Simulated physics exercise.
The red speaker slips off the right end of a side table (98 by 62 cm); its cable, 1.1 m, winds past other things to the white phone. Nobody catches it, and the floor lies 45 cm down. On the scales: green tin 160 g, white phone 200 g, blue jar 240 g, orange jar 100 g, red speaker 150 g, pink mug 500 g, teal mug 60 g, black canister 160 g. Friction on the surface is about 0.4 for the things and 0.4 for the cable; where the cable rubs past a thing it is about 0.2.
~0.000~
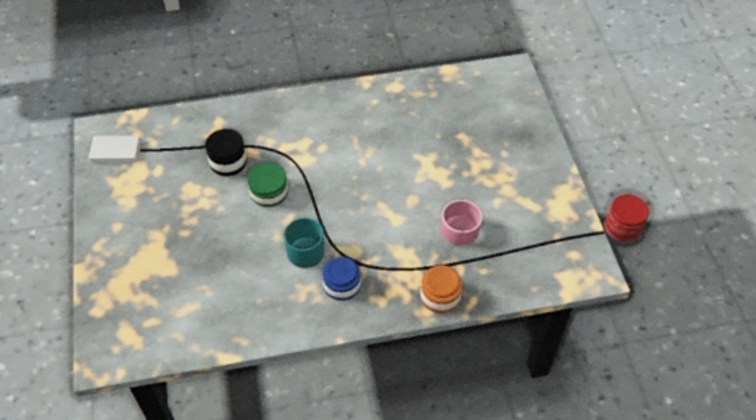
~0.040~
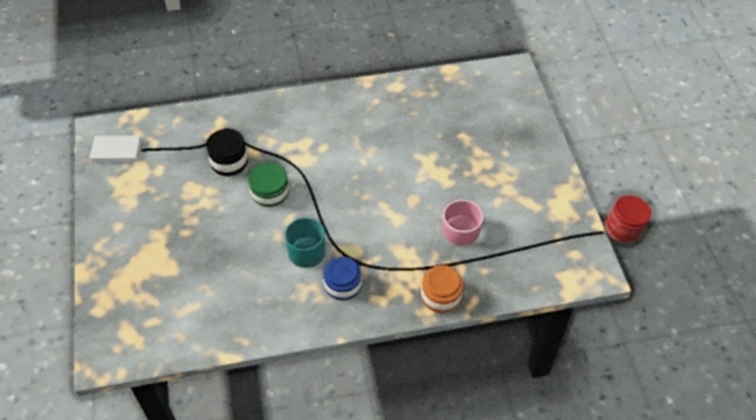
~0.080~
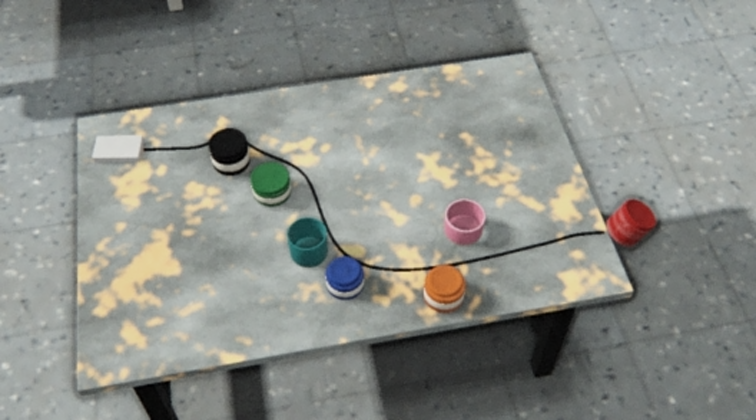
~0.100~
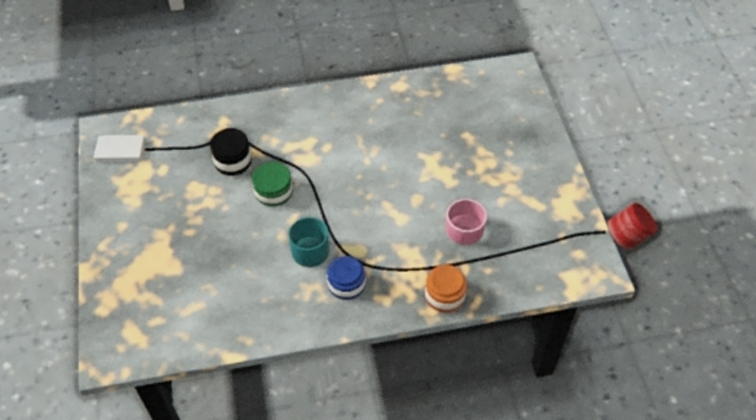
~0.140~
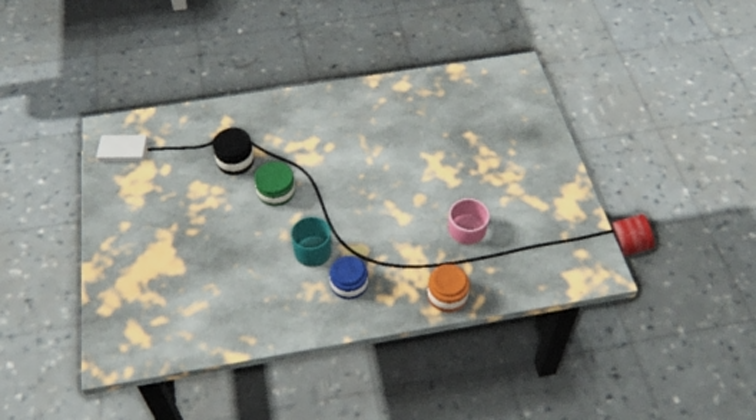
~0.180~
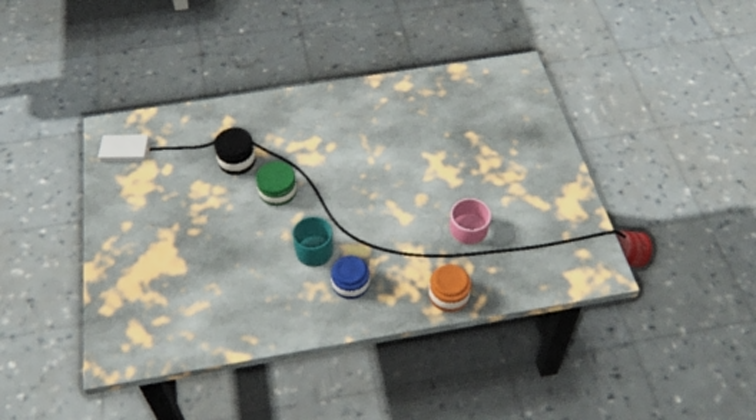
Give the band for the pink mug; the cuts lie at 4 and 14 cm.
Verdict: The pink mug barely shifts.
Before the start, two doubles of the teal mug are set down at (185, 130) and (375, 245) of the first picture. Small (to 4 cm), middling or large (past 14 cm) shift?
In turn: Small, large.
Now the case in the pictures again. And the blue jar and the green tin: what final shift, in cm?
About: Blue jar 0 cm, green tin 0 cm.
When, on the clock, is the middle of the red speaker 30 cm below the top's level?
That is: Never.
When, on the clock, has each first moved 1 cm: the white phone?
White phone 0.28 s.
By 0.4 s, the cable's tail end at (164, 148); red speaker over the edge, white phone 3 cm off its start, black canister 1 cm off its start.
By 0.7 s, the cable's tail end at (166, 148); white phone 3 cm off its start, black canister 1 cm off its start, red speaker over the edge.
By 0.9 s, the cable's tail end at (166, 148); red speaker over the edge, white phone 3 cm off its start at (140, 145), black canister 1 cm off its start at (232, 147).
By 1.2 s, the cable's tail end at (166, 148); red speaker over the edge, white phone 3 cm off its start, black canister 1 cm off its start.
By 2.4 s, the cable's tail end at (166, 148); pink mug 0 cm off its start at (471, 214), white phone 3 cm off its start at (140, 145), black canister 2 cm off its start at (231, 147), red speaker over the edge.
